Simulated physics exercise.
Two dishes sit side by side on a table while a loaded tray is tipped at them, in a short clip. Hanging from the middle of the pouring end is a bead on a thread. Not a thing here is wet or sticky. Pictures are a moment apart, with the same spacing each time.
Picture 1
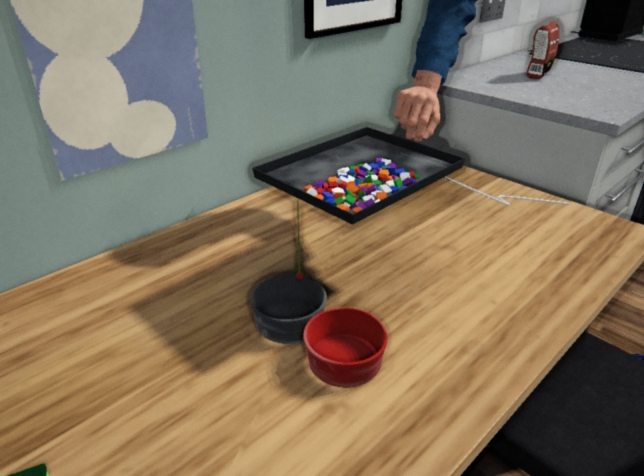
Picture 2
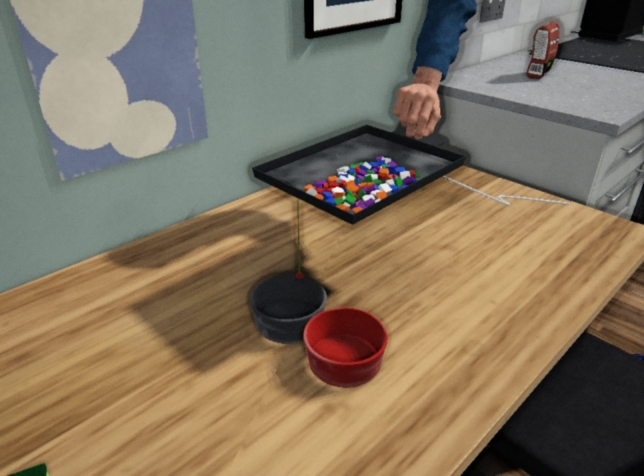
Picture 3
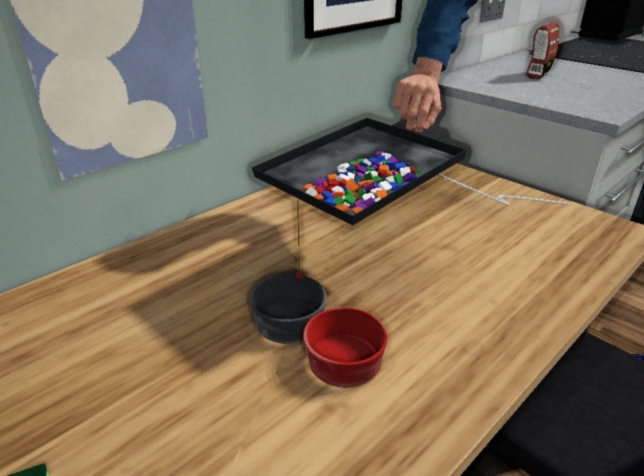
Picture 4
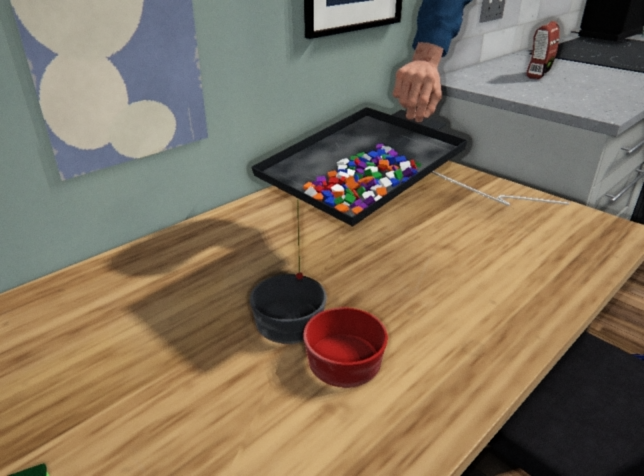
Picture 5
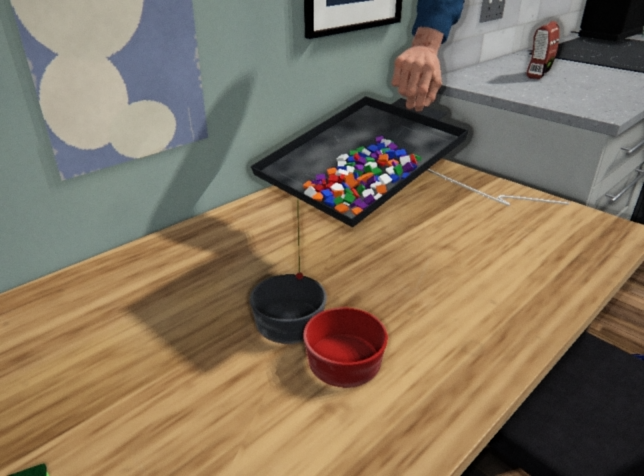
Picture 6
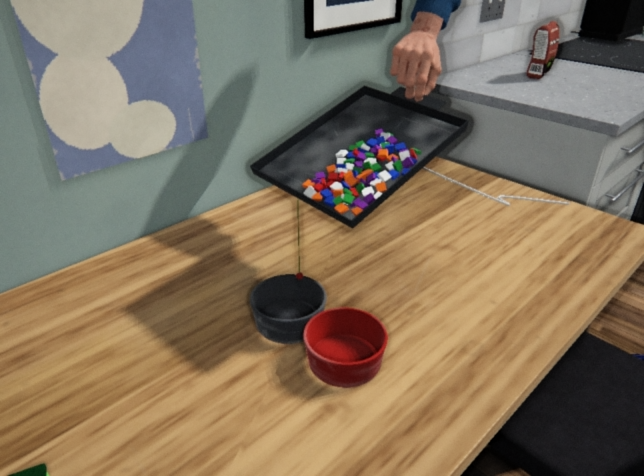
A hand raises the far end of a black tray of colourful tiles above two dishes.
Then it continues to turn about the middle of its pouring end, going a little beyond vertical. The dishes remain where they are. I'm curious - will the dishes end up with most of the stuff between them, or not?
Yes, more than half of it.
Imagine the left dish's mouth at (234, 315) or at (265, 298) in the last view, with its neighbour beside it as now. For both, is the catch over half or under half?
Well, not up to half at the first spot and in excess of half at the second.
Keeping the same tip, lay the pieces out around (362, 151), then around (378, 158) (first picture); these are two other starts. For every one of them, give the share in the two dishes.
First some 70, then 70 per cent.
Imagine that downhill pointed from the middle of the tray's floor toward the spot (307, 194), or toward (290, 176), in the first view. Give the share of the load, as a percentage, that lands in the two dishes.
First case: 70 %; second case: 20 %.
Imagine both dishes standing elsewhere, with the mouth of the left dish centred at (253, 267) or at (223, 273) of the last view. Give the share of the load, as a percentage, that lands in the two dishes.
60 %, 40 %.
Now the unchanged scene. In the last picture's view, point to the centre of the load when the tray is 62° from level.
The centre of the load shows up near (333, 191) in the last view.
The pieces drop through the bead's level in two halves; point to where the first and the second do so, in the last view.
First part (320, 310), rest (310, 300).
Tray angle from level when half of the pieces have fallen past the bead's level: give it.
Near 110 degrees.
Shortly afterwards, tray tipped steeply; all but a few on the tray; only a few in the air.
Next, tray tipped past a quarter turn; near half on the tray; near a quarter in the right dish; near a quarter in the left dish; only a few outside both; a little in the air.
Some moments later, tray tipped past a quarter turn; near half in the right dish; near half in the left dish; a little outside both.
In the end, tray tipped past a quarter turn; near half in the right dish; near half in the left dish; a little outside both.
